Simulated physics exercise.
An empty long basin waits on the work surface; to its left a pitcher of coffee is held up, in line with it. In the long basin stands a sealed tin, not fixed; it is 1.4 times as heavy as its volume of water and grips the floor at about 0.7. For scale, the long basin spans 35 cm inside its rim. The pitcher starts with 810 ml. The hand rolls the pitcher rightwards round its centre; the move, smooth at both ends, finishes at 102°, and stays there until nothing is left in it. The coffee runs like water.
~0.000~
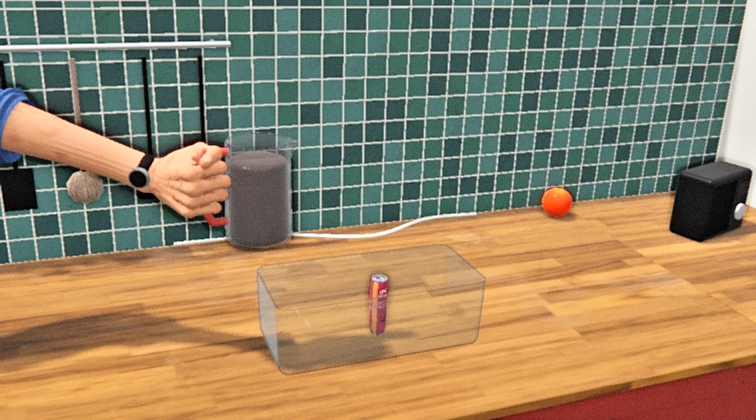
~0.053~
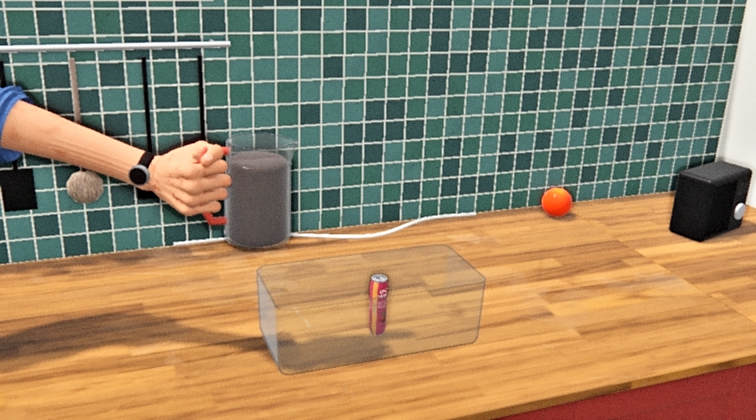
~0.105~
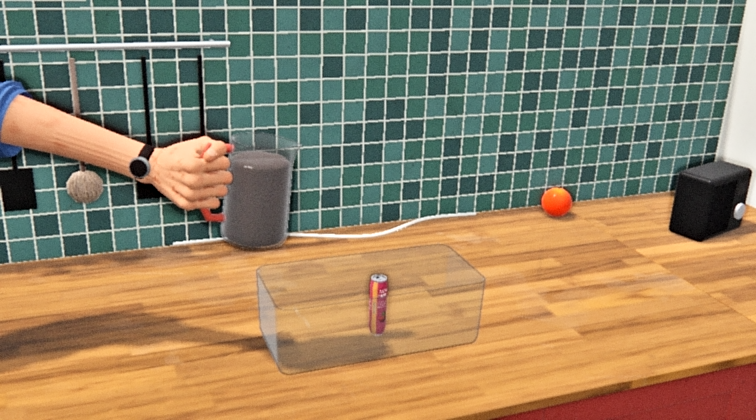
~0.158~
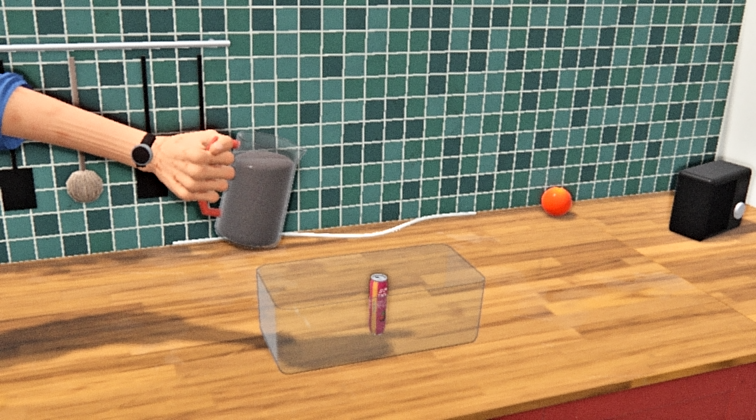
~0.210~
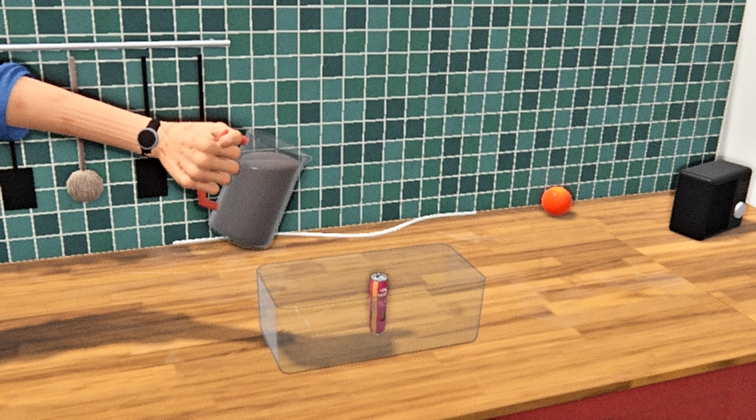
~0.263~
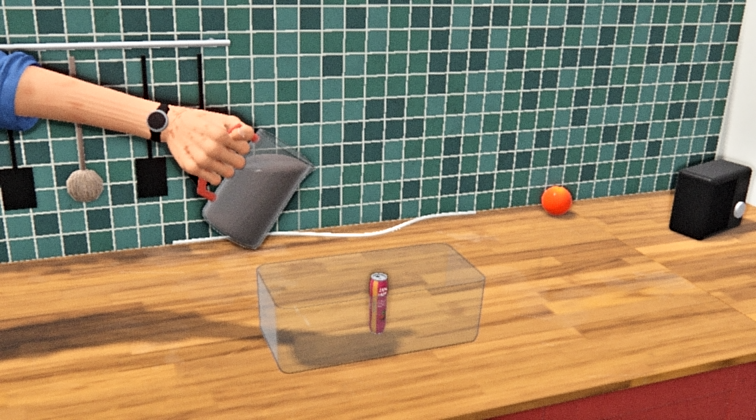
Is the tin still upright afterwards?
The tin topples.
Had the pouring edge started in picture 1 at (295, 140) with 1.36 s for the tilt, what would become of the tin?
Then it stays up.
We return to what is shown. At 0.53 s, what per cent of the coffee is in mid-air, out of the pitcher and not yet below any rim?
Near 18 in a hundred.
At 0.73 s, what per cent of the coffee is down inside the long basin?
Some 40 per cent.
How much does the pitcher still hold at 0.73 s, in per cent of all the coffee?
About 36 per cent.
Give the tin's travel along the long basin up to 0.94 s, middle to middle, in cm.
Some 4 cm.
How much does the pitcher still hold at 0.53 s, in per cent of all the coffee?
About 76 per cent.
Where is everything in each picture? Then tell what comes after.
In the first picture, it leans 0°; its right rim is at (296, 140); the coffee meets the walls at (227, 161) and (286, 157); the long basin's rim runs from (266, 289) to (467, 262); the tin's top is at (379, 281).
In the second picture, it leans 2°; its right rim is at (298, 141); the coffee meets the walls at (228, 161) and (286, 157).
In the third picture, it leans 6°; its right rim is at (301, 144); the coffee meets the walls at (230, 160) and (289, 158).
In the fourth picture, it leans 14°; its right rim is at (306, 149); the coffee meets the walls at (230, 170) and (293, 159).
In the fifth picture, it leans 23°; its right rim is at (312, 157); the coffee meets the walls at (228, 180) and (300, 161).
In the sixth picture, it leans 35°; its right rim is at (316, 167); the coffee meets the walls at (220, 188) and (309, 163).
By 0.53 s the tilt is 93° and 77 per cent is still to pour; the tin stands where it began.
By 0.73 s the tilt is 102° and 36 per cent is still to pour; the tin stands where it began.
By 0.94 s the tilt is 102° and 12 per cent is still to pour; the tin leans 11°.
By 1.16 s the tilt is 102° and 3 per cent is still to pour; the tin lies on its side.
At rest the tin lies on its side.
